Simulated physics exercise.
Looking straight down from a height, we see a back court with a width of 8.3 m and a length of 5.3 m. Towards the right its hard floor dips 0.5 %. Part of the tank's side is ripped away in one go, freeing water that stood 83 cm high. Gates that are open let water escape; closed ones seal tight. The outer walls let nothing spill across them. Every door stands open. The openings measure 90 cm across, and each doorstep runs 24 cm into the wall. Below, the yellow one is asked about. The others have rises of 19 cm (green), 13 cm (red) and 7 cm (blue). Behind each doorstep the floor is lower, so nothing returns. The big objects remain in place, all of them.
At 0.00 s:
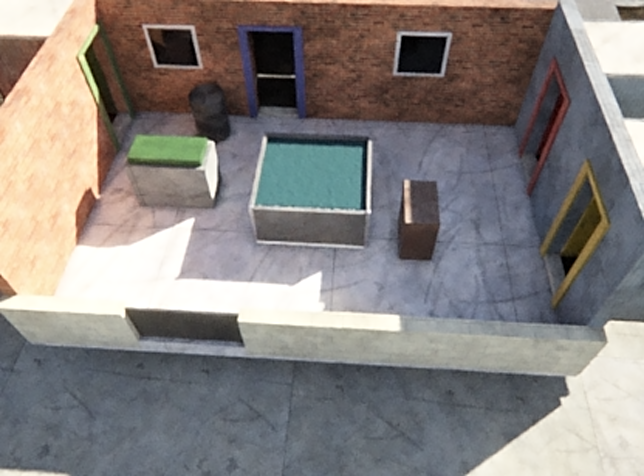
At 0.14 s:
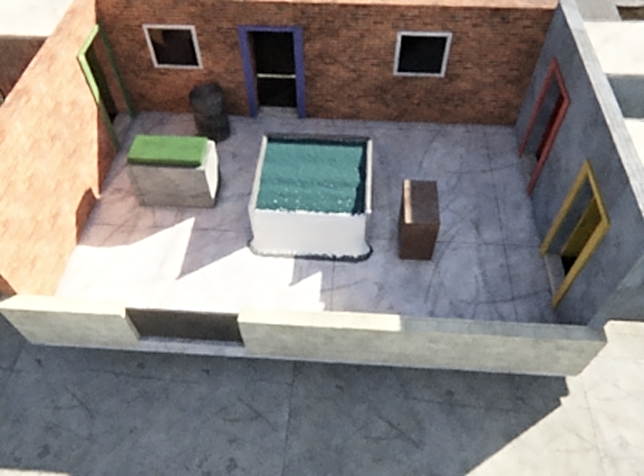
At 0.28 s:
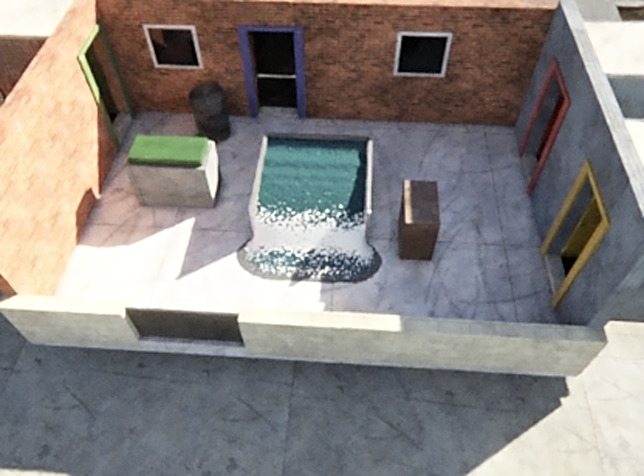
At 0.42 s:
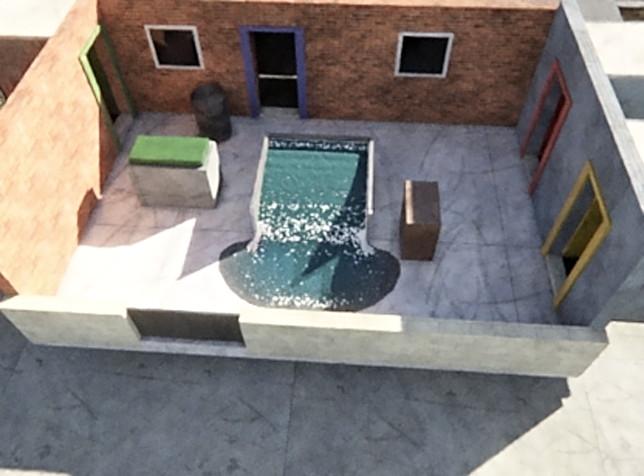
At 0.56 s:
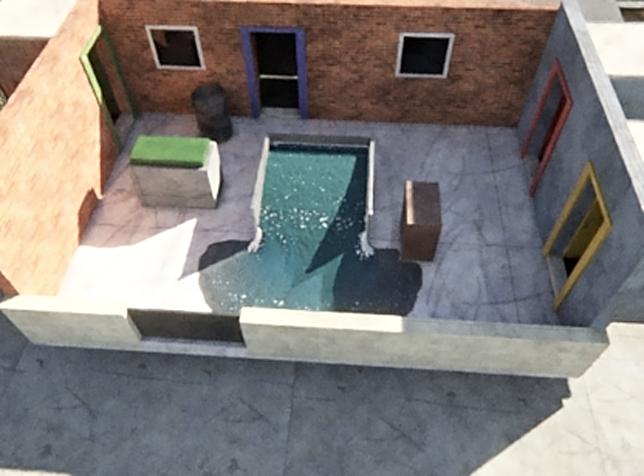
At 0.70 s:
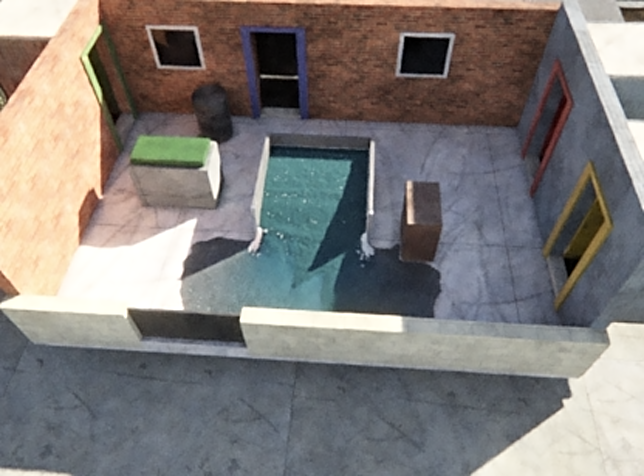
Teal water sits still in a raised square tank in the middle of a walled courtyard, then bursts out through its front side in a white, foaming rush. It fans across the pale floor in a widening dark pool, reaching the low front wall and the base of the brown box, while the level in the tank drops.
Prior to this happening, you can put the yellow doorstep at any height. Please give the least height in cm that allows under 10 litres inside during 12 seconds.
It would have to be roughly 22 cm high.
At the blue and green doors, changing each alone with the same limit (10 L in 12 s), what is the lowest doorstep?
Roughly 8.5 cm at blue and 11.5 cm at green.
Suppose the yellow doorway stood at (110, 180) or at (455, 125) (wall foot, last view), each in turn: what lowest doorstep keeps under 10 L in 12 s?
You'd want about 9.5 cm there first, then about 13.0 cm.
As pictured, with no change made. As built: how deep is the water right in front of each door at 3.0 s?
Centimetres: Green = 0, red = 1, blue = 0, yellow = 23.
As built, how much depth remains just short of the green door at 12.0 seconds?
It works out to about 8.5 centimetres deep.
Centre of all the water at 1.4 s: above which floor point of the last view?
The balance point sits at roughly (311, 261).
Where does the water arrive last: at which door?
The answer is the blue door.
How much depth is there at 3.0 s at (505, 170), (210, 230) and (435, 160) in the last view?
Taking the spots in order: About 0, 1 and 0 centimetres.
After 1.4 s water covers 25 % of the floor, deepest (55 cm) near (301, 327); it has not reached the yellow door.
After 3.0 s water covers 50 % of the floor, deepest (34 cm) near (556, 354); 23 cm at the yellow door, 31 litres in over its 11 cm doorstep.
After 12.0 s water covers 100 % of the floor, deepest (12 cm) near (138, 113); 5 cm at the yellow door, 114 litres in over its 11 cm doorstep.
At the yellow door as built, the water arrived by 2.1 s and peaked near 24 cm at 2.6 s.
With a doorstep of 20 cm, 19 litres would have come in within the 12 s; with 27 cm, 1 litre. So under 10 litres takes about 22 cm.
